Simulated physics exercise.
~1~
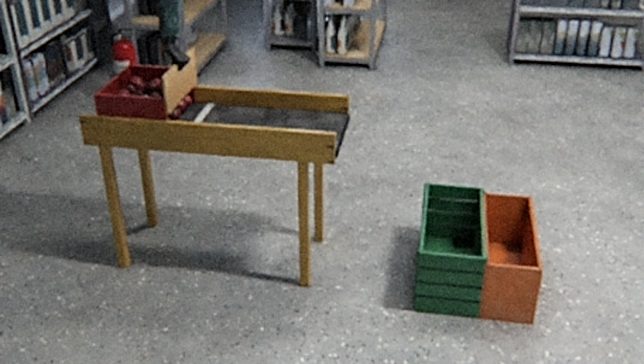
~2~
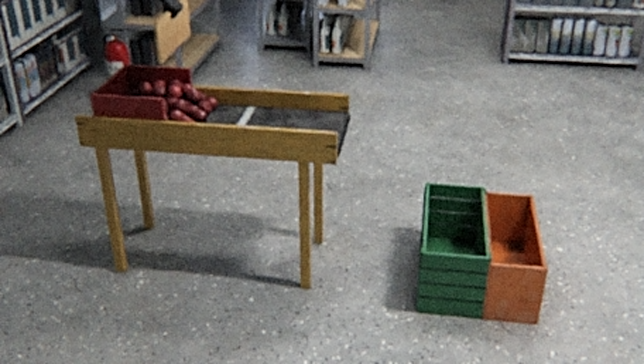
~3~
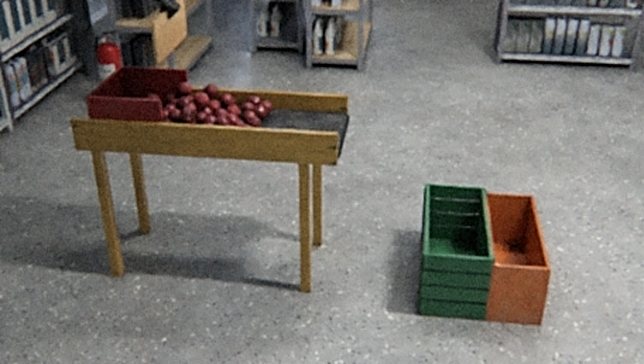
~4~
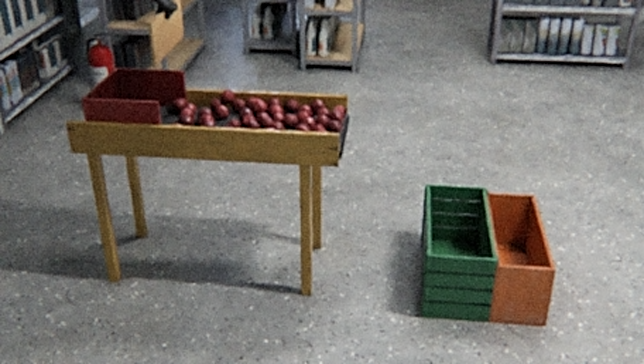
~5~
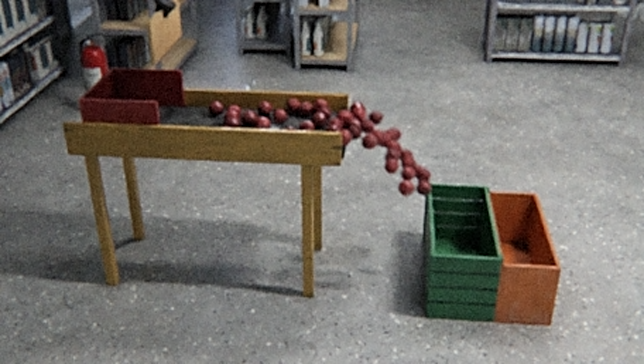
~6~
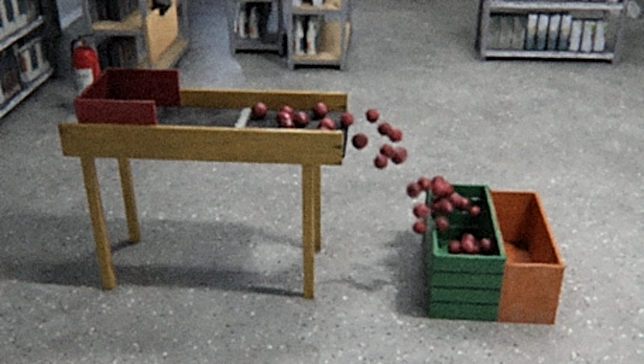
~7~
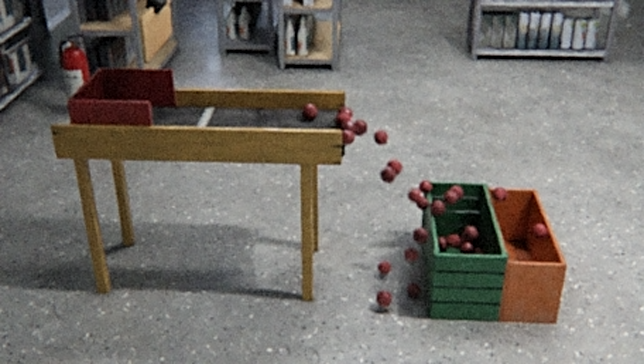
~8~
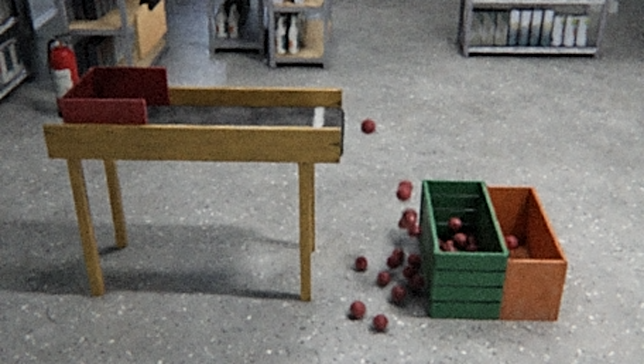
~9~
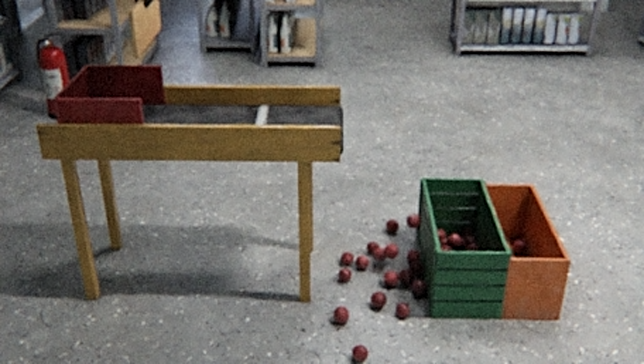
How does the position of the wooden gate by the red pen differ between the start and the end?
At the start the gate is low, at the open side of the red pen. By the end it is raised, hanging well above the belt and clear of it.
